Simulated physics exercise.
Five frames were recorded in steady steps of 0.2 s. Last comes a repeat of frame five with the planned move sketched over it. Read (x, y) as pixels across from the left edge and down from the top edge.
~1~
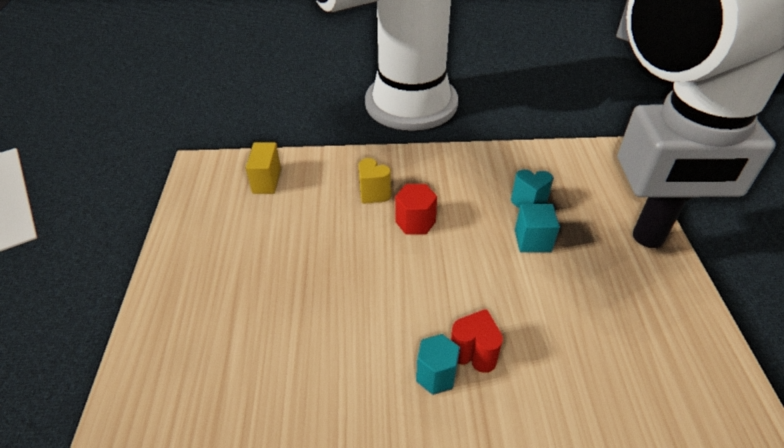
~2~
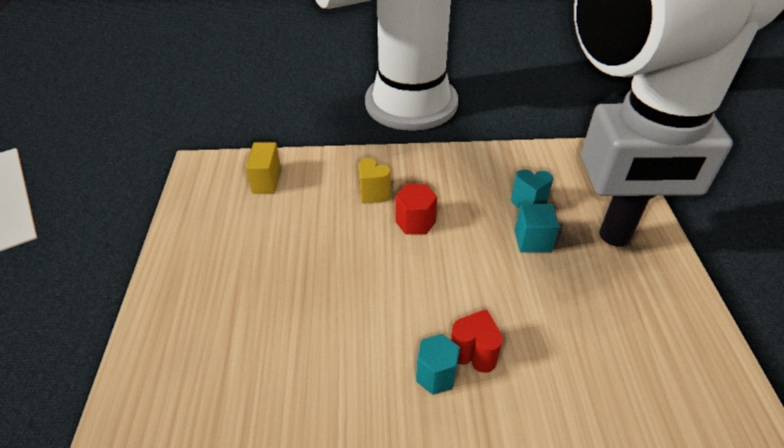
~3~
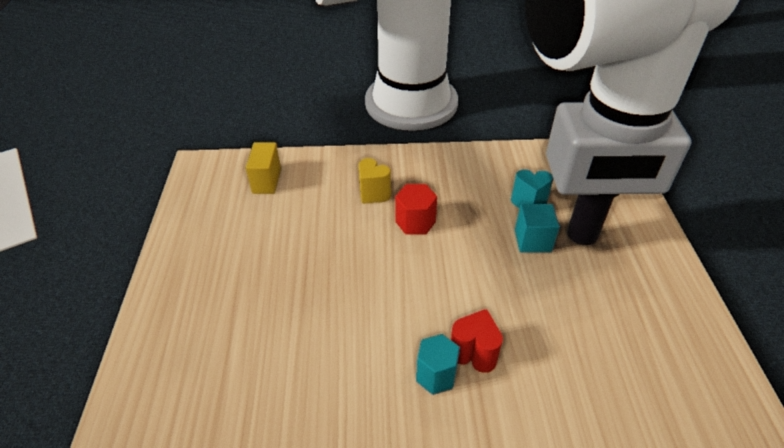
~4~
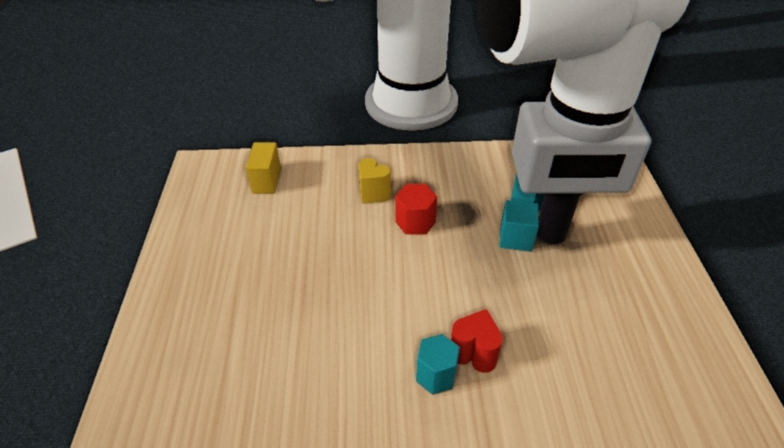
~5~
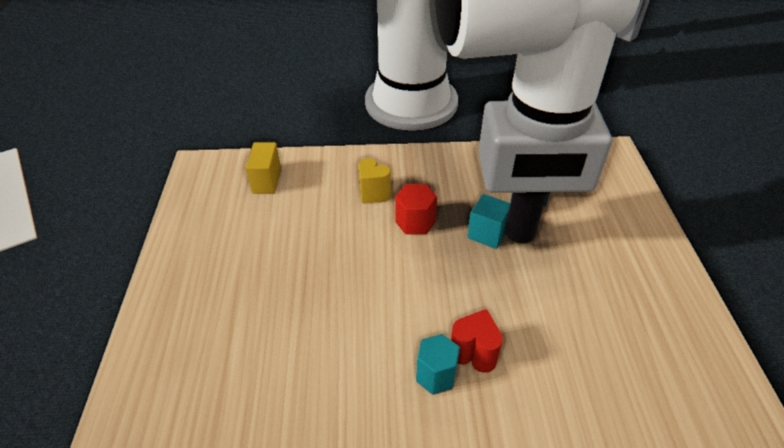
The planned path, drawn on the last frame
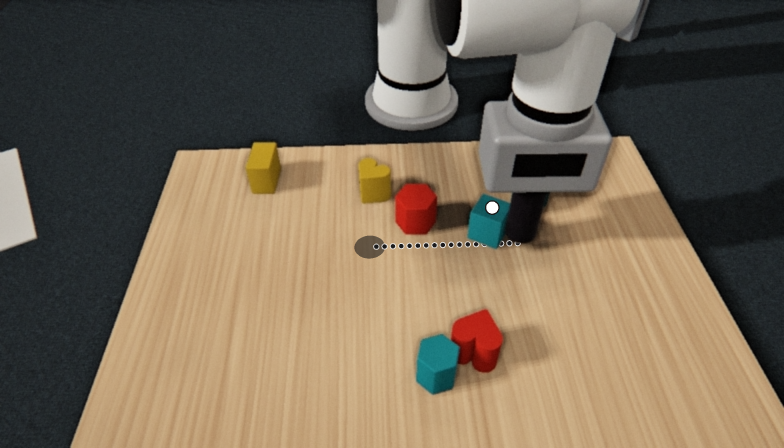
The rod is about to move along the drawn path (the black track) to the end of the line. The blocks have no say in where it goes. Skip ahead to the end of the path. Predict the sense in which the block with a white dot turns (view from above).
It turns round clockwise.
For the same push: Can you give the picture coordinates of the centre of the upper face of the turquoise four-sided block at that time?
Around pixel (445, 196).
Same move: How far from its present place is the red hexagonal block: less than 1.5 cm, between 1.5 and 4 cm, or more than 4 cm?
Below 1.5 cm.
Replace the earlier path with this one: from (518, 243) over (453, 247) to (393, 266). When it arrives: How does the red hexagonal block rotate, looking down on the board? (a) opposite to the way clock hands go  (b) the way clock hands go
My pick is a.
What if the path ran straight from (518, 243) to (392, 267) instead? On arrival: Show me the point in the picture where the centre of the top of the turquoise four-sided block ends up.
It should be at about (463, 203).
Path on the board, straight from (518, 243) to (370, 247); the dot is on the turquoise four-sided block.
What follows on the original path. One third of the way, rod (470, 234); red hexagonal block (410, 193), turned 15° anticlockwise; turquoise four-sided block (451, 199), turned 40° clockwise.
Two thirds of the way, rod (419, 235); red hexagonal block (409, 192), turned 25° anticlockwise; turquoise four-sided block (445, 196), turned 60° clockwise.
At the end, rod (369, 236); red hexagonal block (409, 192), turned 25° anticlockwise; turquoise four-sided block (445, 196), turned 60° clockwise; turquoise heart in place.
